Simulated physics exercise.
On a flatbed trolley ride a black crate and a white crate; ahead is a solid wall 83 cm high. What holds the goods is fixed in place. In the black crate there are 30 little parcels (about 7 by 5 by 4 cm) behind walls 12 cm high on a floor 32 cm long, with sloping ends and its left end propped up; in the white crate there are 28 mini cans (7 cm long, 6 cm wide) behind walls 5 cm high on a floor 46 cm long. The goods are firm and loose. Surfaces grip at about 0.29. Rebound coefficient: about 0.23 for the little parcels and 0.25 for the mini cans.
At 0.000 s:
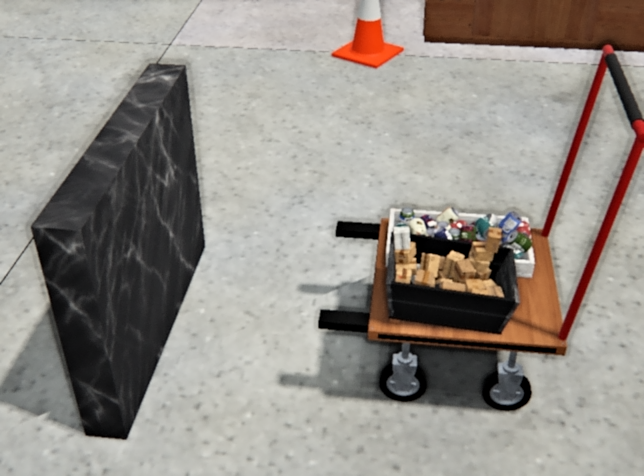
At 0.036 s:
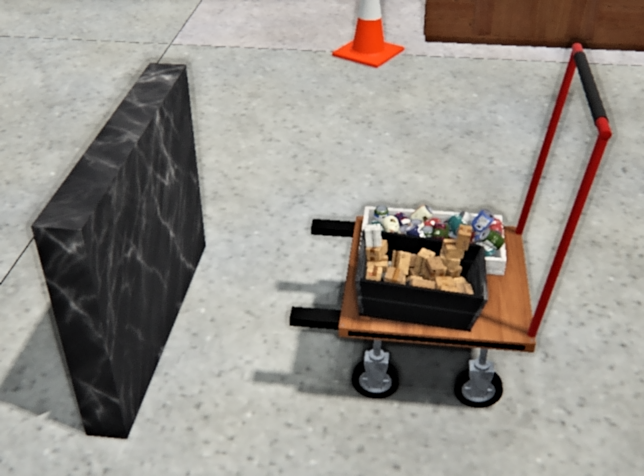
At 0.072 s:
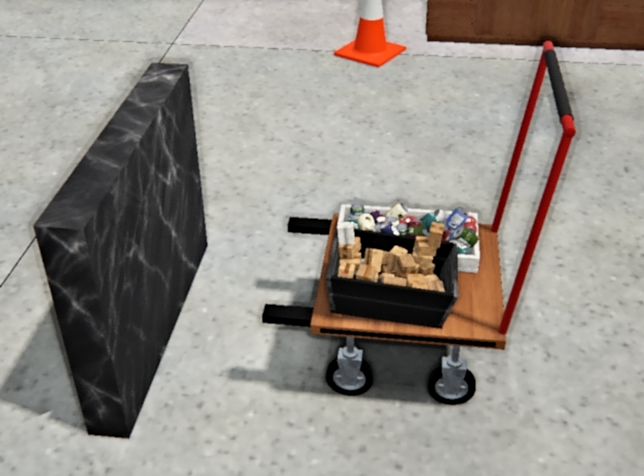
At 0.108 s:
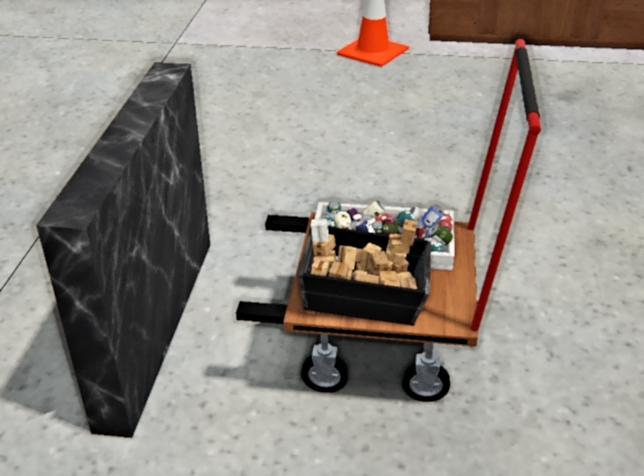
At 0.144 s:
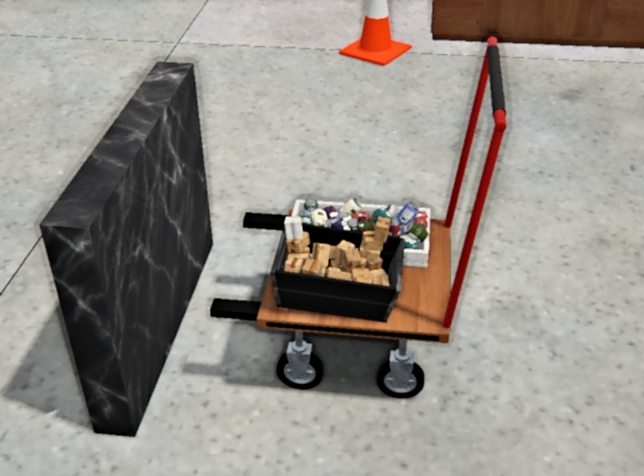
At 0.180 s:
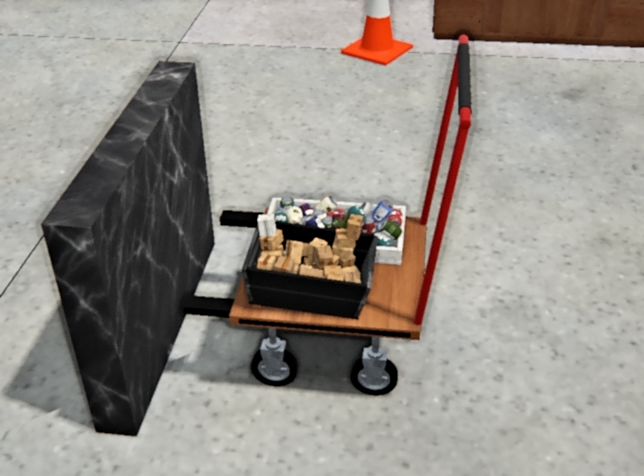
The footage shows a flatbed trolley with a red handle, carrying a black crate of small parcels and a white crate of small cans, rolling steadily left across a grey floor toward a dark marbled wall, its load staying in place.
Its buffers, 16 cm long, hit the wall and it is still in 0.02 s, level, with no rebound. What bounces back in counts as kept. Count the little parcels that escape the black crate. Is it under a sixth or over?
Out of the black crate go less than a sixth of the little parcels.
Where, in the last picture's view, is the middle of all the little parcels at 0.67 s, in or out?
Around (257, 265).
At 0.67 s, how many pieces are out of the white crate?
About: White crate 10.
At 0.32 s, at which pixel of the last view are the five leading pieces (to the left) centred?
Near (228, 209).
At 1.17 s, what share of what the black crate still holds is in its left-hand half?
Roughly 60 in a hundred.
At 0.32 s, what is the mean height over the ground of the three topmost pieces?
About 60 cm.
After 0.22 s, impact.
After 0.32 s, 0 of 30 out of the black crate and 1 of 28 out of the white crate.
After 0.44 s, 2 of 30 out of the black crate and 4 of 28 out of the white crate.
After 0.67 s, 2 of 30 out of the black crate and 10 of 28 out of the white crate.
When it is over (at 1.17 s), 2 of 30 out of the black crate and 11 of 28 out of the white crate. Asked share, 2 of 30, 7 per cent.
